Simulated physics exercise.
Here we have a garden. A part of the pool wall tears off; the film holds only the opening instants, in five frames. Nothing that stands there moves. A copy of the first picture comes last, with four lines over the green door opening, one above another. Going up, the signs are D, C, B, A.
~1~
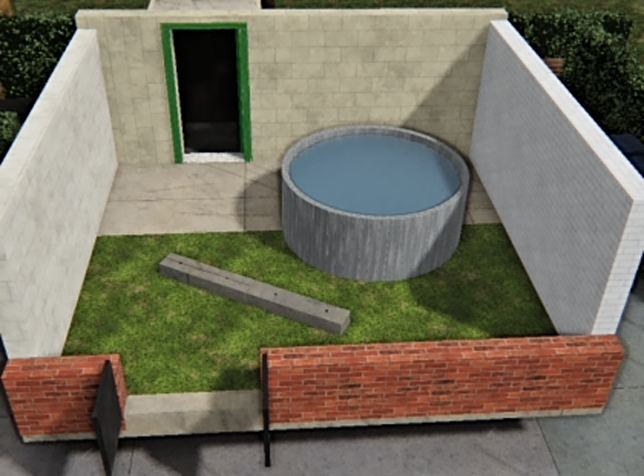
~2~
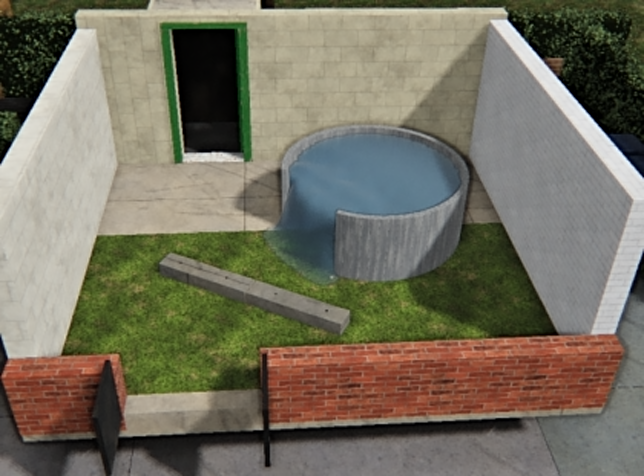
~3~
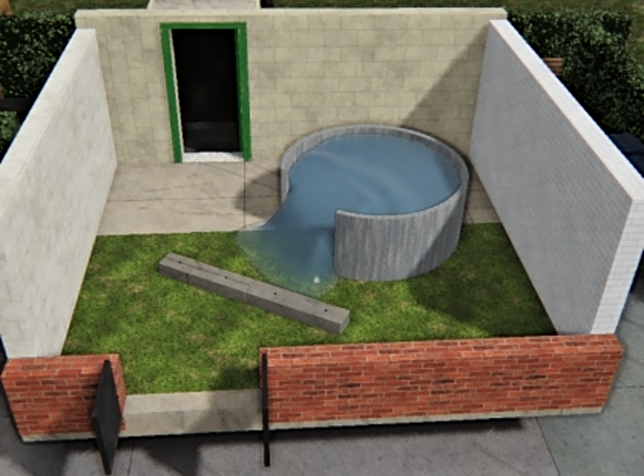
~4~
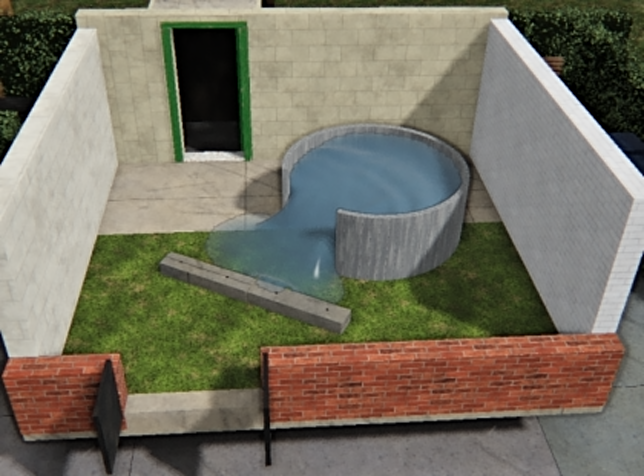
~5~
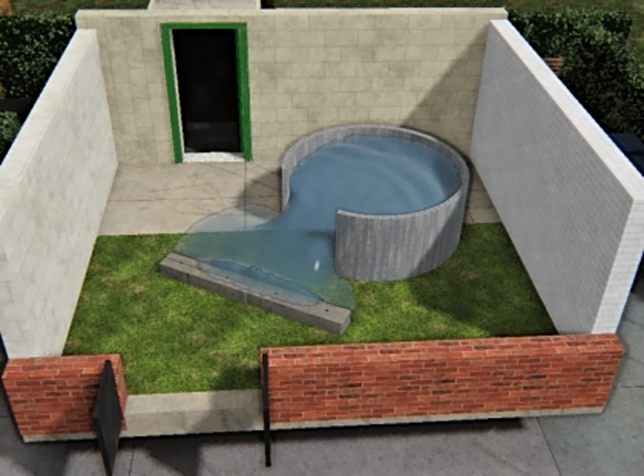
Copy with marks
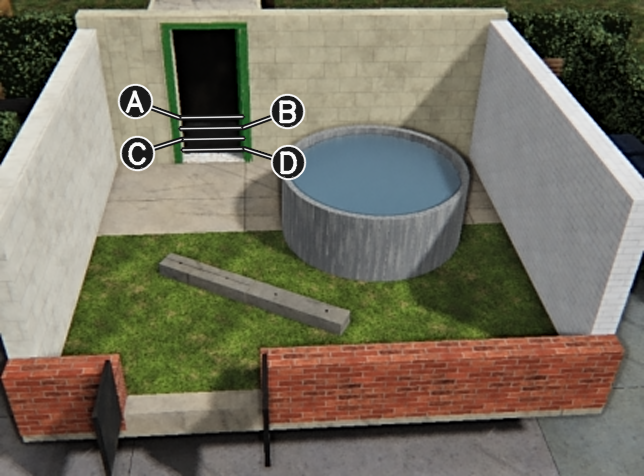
The clip opens on a walled garden with a round grey pool of still water, a green-framed doorway behind and a concrete beam on the grass. A gap appears in the pool's front-left side, and water pours out, fanning leftward across the grass until it laps over the beam.
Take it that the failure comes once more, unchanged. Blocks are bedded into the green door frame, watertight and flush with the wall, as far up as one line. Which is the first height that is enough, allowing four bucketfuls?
I would pick height D.
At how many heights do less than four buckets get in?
All of them.
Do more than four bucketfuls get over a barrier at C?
No, not at all.
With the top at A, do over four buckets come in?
No, not at all.
In white, A at (211, 117); B at (211, 128); C at (212, 138); D at (213, 149); from the bottom up D, C, B, A.
With A, nothing gets over.
With B, nothing gets over.
With C, nothing gets over.
With D, nothing gets over.
